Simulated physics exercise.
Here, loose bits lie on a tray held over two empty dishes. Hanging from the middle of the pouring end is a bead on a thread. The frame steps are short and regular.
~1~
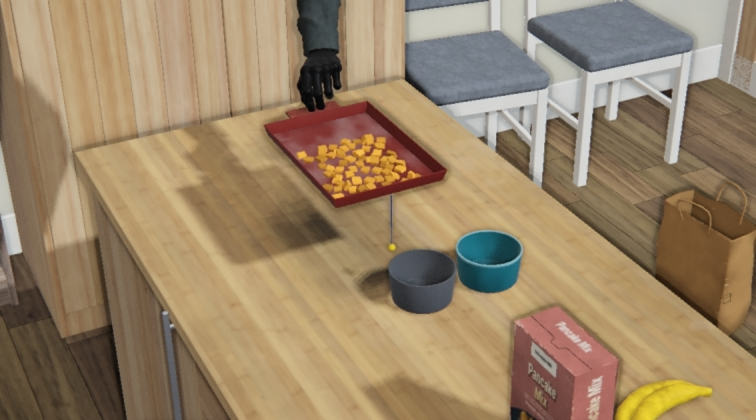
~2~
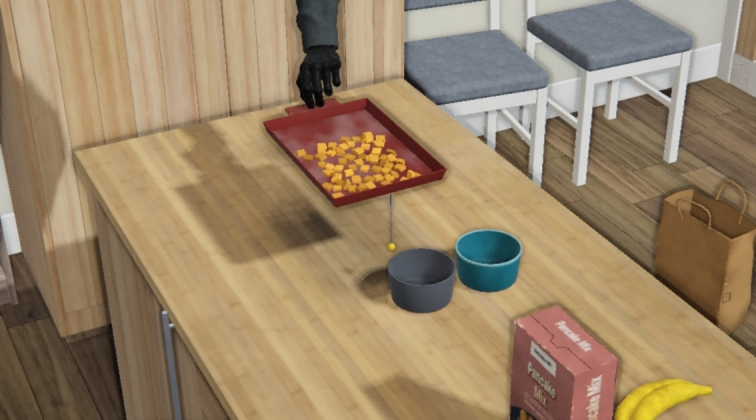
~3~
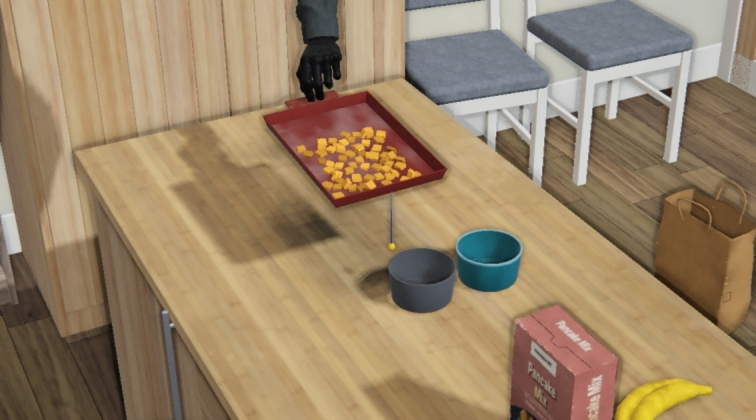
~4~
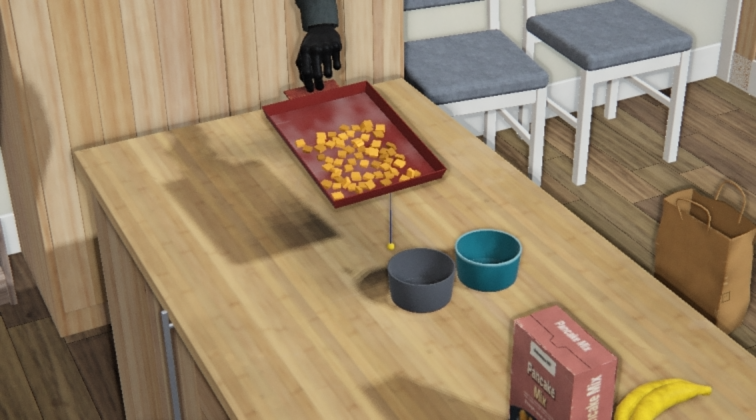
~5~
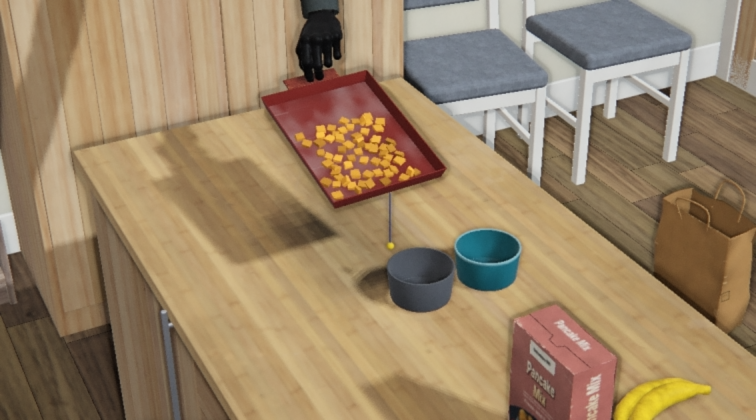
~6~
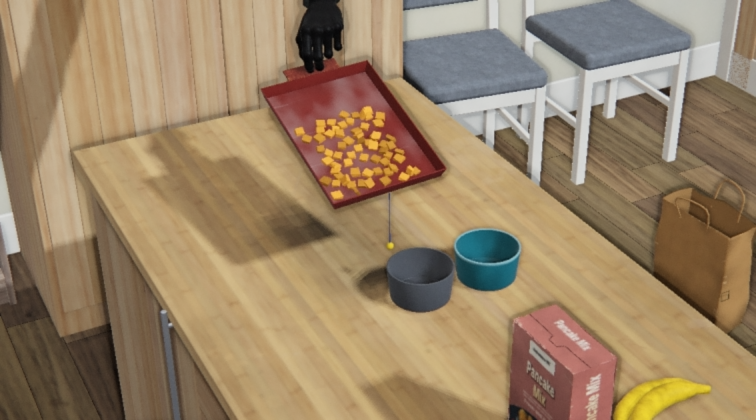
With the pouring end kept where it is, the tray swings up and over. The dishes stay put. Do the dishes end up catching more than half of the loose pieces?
No.
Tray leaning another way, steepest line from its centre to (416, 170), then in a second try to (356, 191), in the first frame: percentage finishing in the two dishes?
Case one 20 %; case two 10 %.
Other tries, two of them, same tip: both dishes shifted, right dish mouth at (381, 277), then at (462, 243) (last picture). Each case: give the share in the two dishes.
The first gives 60 %, the second 40 %.
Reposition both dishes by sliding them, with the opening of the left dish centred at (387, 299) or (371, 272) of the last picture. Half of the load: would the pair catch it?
Well, a minority share the first time and a majority share the next.
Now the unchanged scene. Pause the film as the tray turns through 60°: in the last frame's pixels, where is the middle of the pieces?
Roughly at (372, 174).
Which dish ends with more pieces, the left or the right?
More winds up in the leftward dish.
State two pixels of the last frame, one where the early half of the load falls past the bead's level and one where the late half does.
For the early half I get (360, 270), and for the late half (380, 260).
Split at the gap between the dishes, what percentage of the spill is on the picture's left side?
Close to 100 %.
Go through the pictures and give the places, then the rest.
The first frame shows corners of the pouring end (336, 197) and (442, 169), level; middle of the load (360, 164), small crackers; left dish (439, 297); right dish (506, 276); bead on its thread (392, 247).
The second frame shows corners of the pouring end (336, 196) and (442, 168), level; middle of the load (359, 162).
The third frame shows corners of the pouring end (336, 197) and (442, 168), tipped barely, lowest at the left corner; middle of the load (360, 160).
The fourth frame shows corners of the pouring end (336, 198) and (442, 168), tipped a little, lowest at the left corner; middle of the load (359, 156).
The fifth frame shows corners of the pouring end (335, 199) and (442, 167), tipped a little, lowest at the left corner; middle of the load (359, 152).
The sixth frame shows corners of the pouring end (335, 200) and (442, 167), tipped clearly, lowest at the left corner; middle of the load (359, 149); left dish (437, 295); right dish (504, 274).
Just after the last frame, tray tipped steeply; every one on the tray.
A moment on, tray tipped right over; the larger part on the tray; just a few in the left dish; just a few outside both; about a tenth in the air.
Further on, tray tipped past a quarter turn; roughly a third in the left dish; roughly two thirds outside both.
When it is over, tray tipped past a quarter turn; roughly a third in the left dish; not one in the right dish; roughly two thirds outside both.
